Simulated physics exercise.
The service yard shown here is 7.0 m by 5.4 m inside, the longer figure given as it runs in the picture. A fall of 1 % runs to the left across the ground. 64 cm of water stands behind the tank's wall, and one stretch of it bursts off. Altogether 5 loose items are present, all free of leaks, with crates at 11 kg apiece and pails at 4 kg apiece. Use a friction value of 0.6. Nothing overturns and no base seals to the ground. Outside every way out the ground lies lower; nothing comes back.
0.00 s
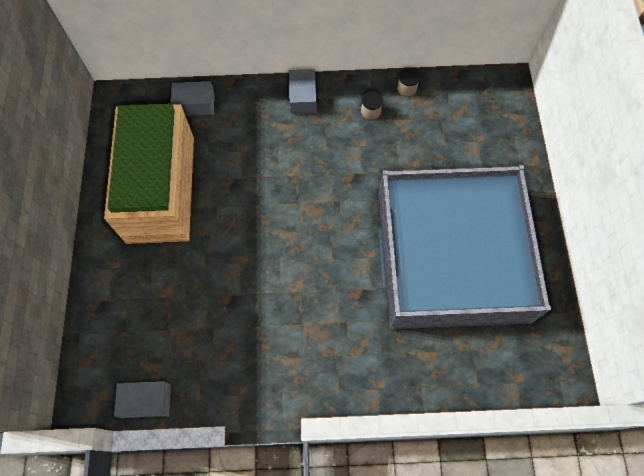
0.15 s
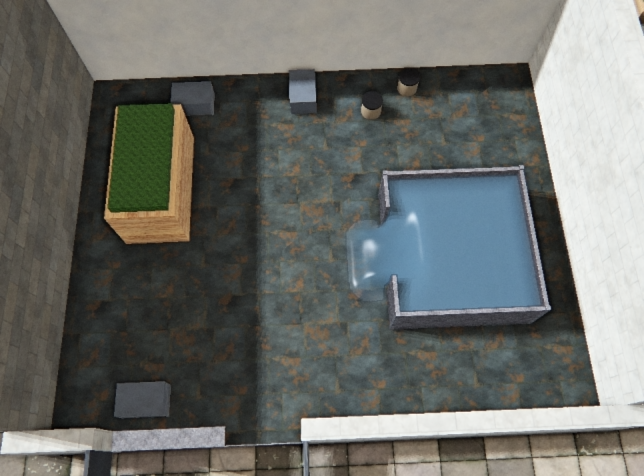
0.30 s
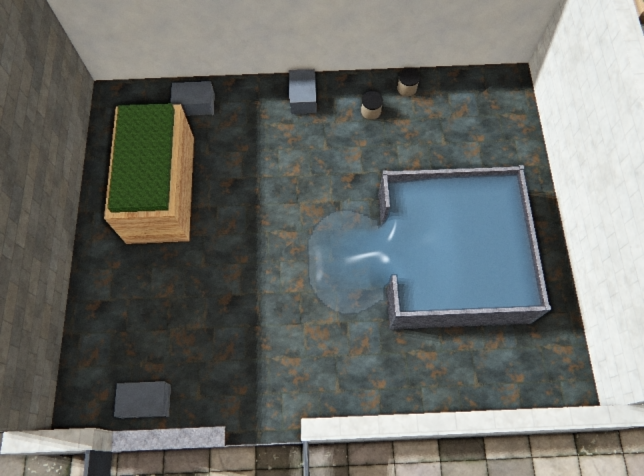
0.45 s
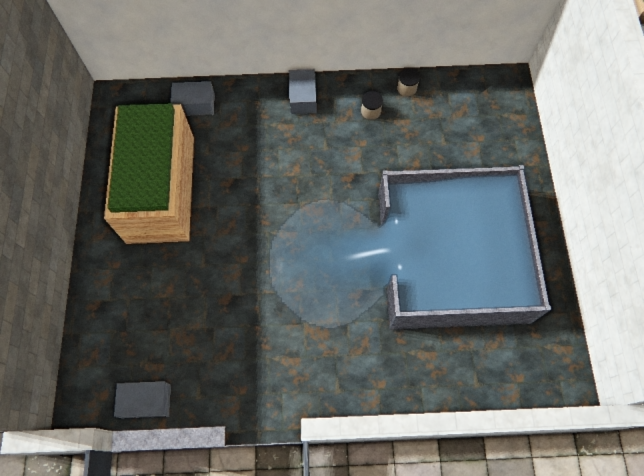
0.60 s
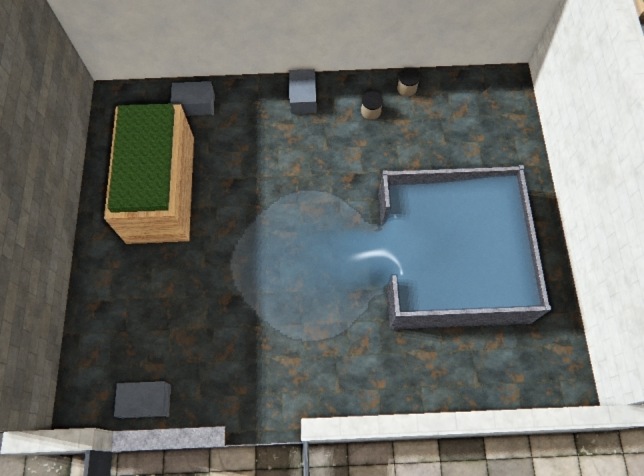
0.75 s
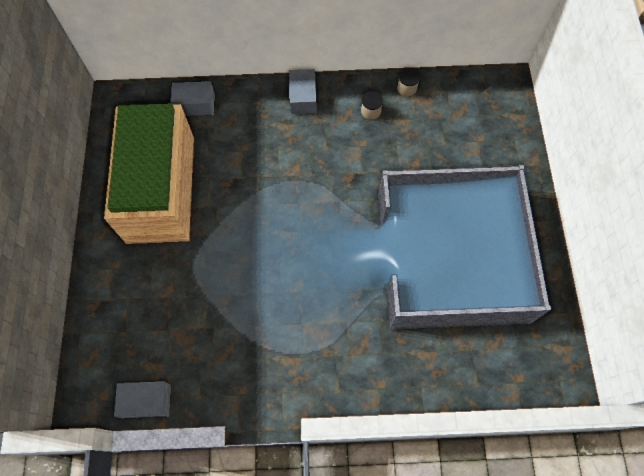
A square pool's left wall opens and water spreads leftward across the dark tiled yard.
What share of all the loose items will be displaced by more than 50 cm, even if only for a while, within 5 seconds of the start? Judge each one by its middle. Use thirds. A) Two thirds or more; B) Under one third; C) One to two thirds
(C) One to two thirds.
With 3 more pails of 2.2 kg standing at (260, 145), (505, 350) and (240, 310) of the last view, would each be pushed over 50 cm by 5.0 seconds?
In the order asked: Above the mark; below the mark; above the mark.
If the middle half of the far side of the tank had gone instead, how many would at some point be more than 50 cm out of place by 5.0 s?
Count: 4.
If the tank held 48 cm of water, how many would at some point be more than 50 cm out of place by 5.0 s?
Count: 2.
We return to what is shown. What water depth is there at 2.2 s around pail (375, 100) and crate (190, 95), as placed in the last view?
Depths: Near 0 cm, then near 3 cm.
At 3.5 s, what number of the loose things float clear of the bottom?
It comes to 1.
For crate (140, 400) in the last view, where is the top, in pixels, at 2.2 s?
(112, 414), roughly.
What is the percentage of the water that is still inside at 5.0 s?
About 90 per cent.
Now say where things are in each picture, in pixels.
The first frame shows a crate at (191, 93), on the bottom; a crate at (140, 399) rests on the ground; 3.4 m2 under water; 0 of 5 have shifted.
The second frame shows a crate at (191, 93) rests on the ground; a crate at (140, 399), on the bottom; water covers 4.0 m2; 0 of 5 have shifted.
The third frame shows a crate at (191, 93) rests on the ground; a crate at (140, 399), on the bottom; water covers 4.7 m2; 0 of 5 have shifted.
The fourth frame shows a crate at (191, 93) rests on the ground; a crate at (140, 399) rests on the ground; water covers 5.7 m2; 0 of 5 have shifted.
The fifth frame shows a crate at (191, 93), on the bottom; a crate at (140, 399) rests on the ground; water covers 6.8 m2; 0 of 5 have shifted.
The sixth frame shows a crate at (191, 93), on the bottom; a crate at (140, 399) rests on the ground; 8.2 m2 under water; 0 of 5 have shifted.
After 1.1 s 0 of 5 are over 50 cm from their spots; 0 afloat.
After 2.2 s 0 of 5 are over 50 cm from their spots; 0 afloat.
After 3.5 s 1 of 5 are over 50 cm from their spots; 1 afloat.
After 5.0 s 3 of 5 are over 50 cm from their spots, and 3 have been at some point; 1 afloat.
